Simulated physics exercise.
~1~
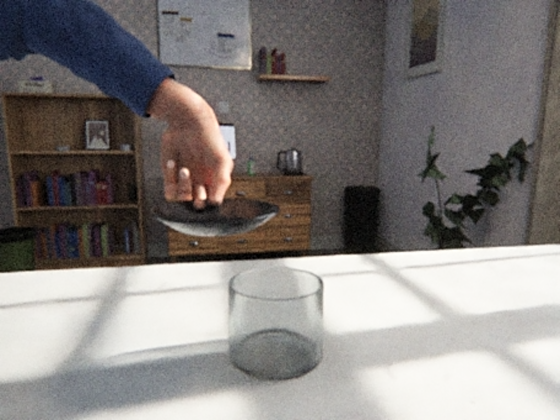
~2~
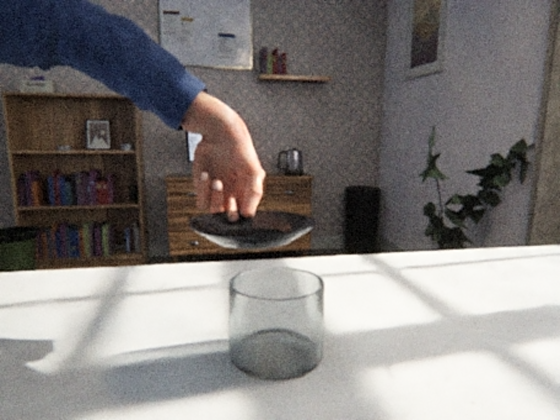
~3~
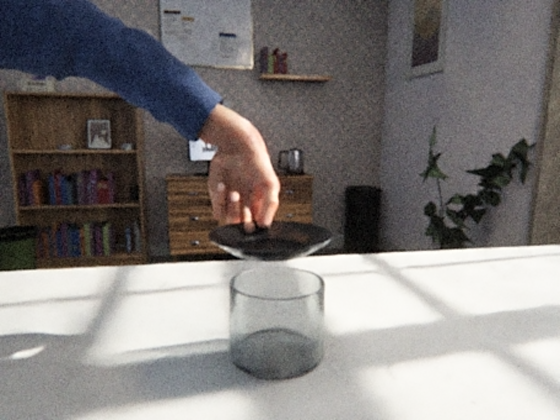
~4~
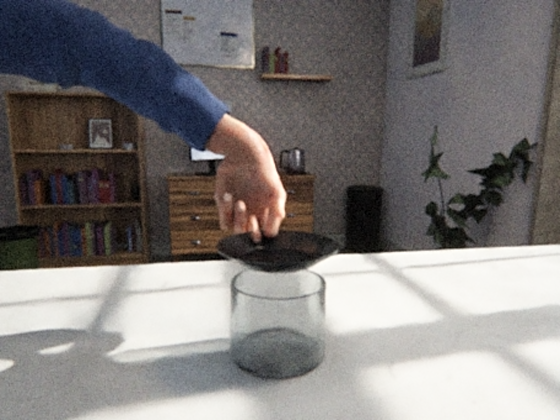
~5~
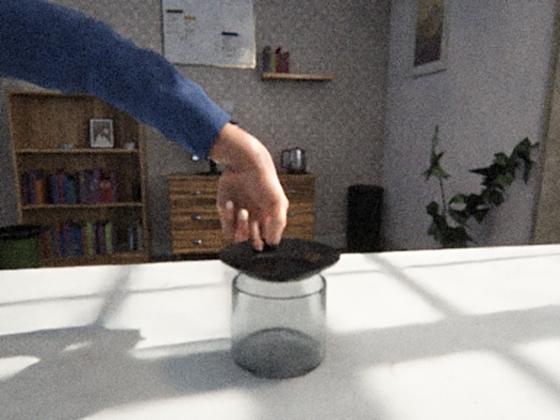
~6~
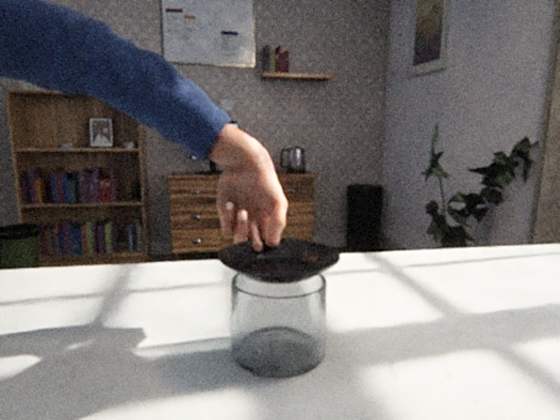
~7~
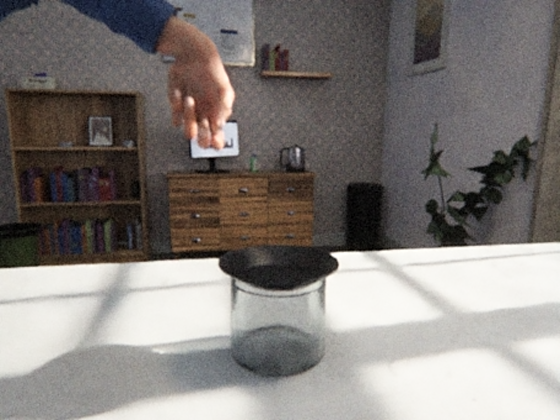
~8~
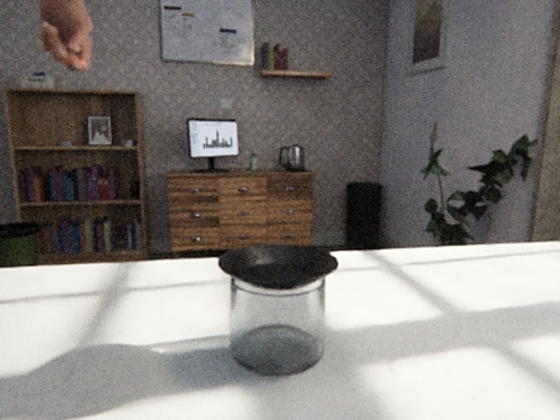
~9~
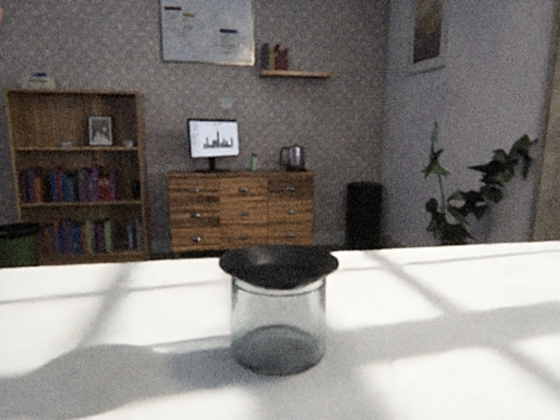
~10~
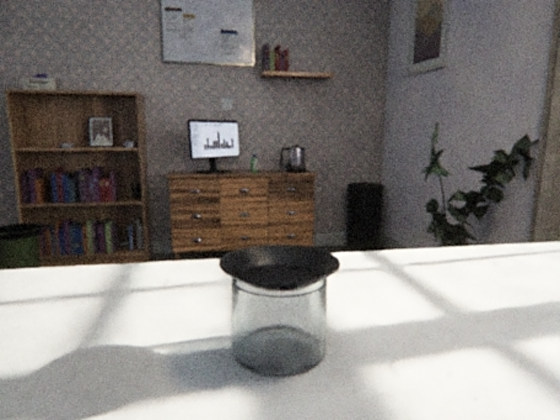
A black plate was carried rightward by a hand in a blue sleeve and lowered onto an empty clear glass on a white table. The hand let go and withdrew to the left, leaving the plate resting on the rim, covering the opening.
